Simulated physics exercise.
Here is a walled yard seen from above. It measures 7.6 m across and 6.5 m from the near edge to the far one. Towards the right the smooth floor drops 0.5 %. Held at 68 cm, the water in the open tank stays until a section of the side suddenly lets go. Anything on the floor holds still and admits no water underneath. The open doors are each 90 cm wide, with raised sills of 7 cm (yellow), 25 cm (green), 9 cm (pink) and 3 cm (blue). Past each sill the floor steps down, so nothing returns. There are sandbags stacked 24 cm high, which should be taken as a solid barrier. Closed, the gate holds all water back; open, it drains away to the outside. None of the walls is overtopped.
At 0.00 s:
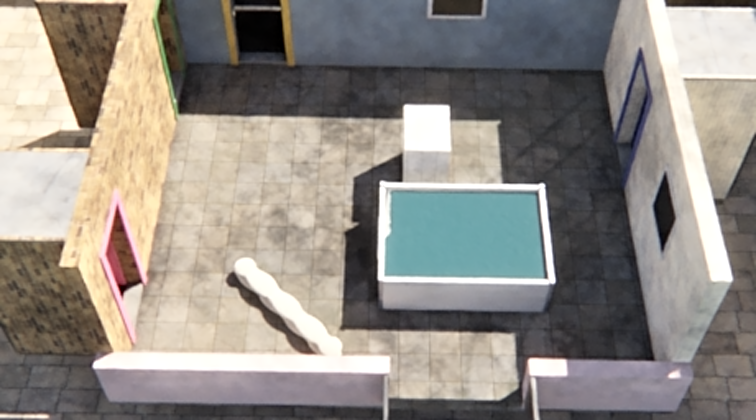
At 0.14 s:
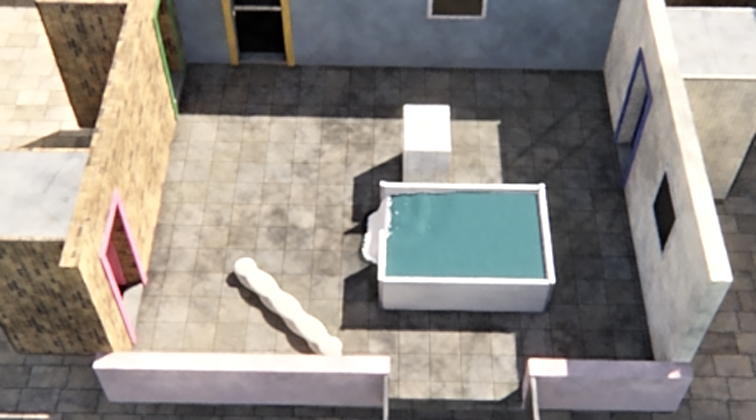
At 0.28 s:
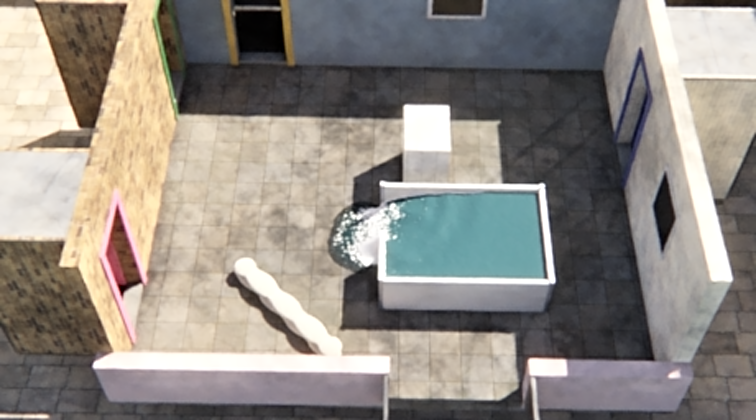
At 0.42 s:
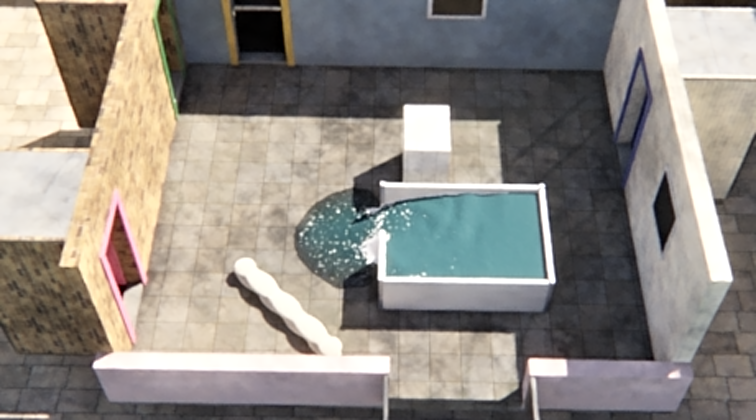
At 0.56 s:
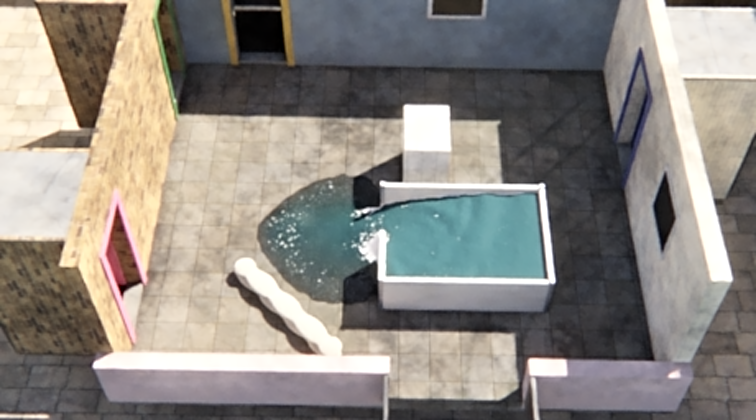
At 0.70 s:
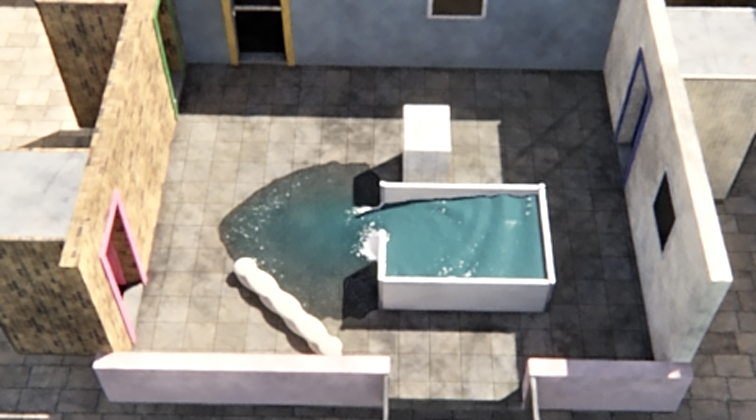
A walled yard with a tank of still, blue-green water lay in view, then water burst from the tank's left side and spread leftward across the paved floor, reaching the pale sandbags.
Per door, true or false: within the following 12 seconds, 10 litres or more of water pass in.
Yellow door: True. Green door: False. Pink door: False. Blue door: True.
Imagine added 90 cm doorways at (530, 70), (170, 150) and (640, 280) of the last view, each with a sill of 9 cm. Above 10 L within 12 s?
Less, more, less.
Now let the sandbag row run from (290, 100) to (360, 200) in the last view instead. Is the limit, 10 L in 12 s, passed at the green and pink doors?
Against the limit, the green door stays within it and the pink door goes beyond it.
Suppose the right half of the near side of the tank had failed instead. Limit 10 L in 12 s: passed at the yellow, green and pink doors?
Yellow: Within the limit; green: Within the limit; pink: Within the limit.
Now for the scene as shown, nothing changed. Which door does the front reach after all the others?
It's the blue door.
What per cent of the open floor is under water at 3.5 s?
Roughly 45 percent.
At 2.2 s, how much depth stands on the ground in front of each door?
Door by door, in cm: Yellow reads 0, green reads 12, pink reads 7, blue reads 0.
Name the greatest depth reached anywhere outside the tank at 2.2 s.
About 33 cm.
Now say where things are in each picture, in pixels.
Still water, 68 cm deep, in the open tank at (464, 235), in the first frame.
The front is at (379, 212), 0.5 m from the gap at (384, 227); 0.2 m2 of floor is under water; 68 cm left at the back of the open tank, in the second frame.
Water pours out at (384, 229) and has run 0.8 m, to (335, 254); typically 10 cm deep outside, 68 cm at the open tank's back, in the third frame.
The front is at (298, 238), 1.4 m from the gap at (384, 230); 1.8 m2 of floor is under water; 68 cm left at the back of the open tank, in the fourth frame.
Water pours out at (384, 230) and has run 1.9 m, to (266, 225); typically 5 cm deep outside, 68 cm at the open tank's back, in the fifth frame.
Water pours out at (384, 230) and has run 2.5 m, to (228, 221); typically 4 cm deep outside, 67 cm at the open tank's back, in the sixth frame.
After 1.4 s water covers 25 % of the floor and is deepest (34 cm) near (371, 230); yellow door not reached, green door not reached, pink door not reached, blue door not reached.
After 2.2 s water covers 35 % of the floor and is deepest (33 cm) near (167, 226); yellow door not reached, green door 12 cm at the sill, 0 L in, pink door 7 cm at the sill, 0 L in, blue door not reached.
After 3.5 s water covers 45 % of the floor and is deepest (28 cm) near (187, 68); yellow door 13 cm at the sill, 2 L in, green door 12 cm at the sill, 0 L in, pink door 8 cm at the sill, 0 L in, blue door not reached.
After 7.0 s water covers 80 % of the floor and is deepest (16 cm) near (186, 75); yellow door 12 cm at the sill, 74 L in, green door 12 cm at the sill, 0 L in, pink door 5 cm at the sill, 1 L in, blue door not reached.
After 12.0 s water covers 95 % of the floor and is deepest (10 cm) near (556, 271); yellow door 7 cm at the sill, 91 L in, green door 7 cm at the sill, 0 L in, pink door 5 cm at the sill, 1 L in, blue door 7 cm at the sill, 40 L in.
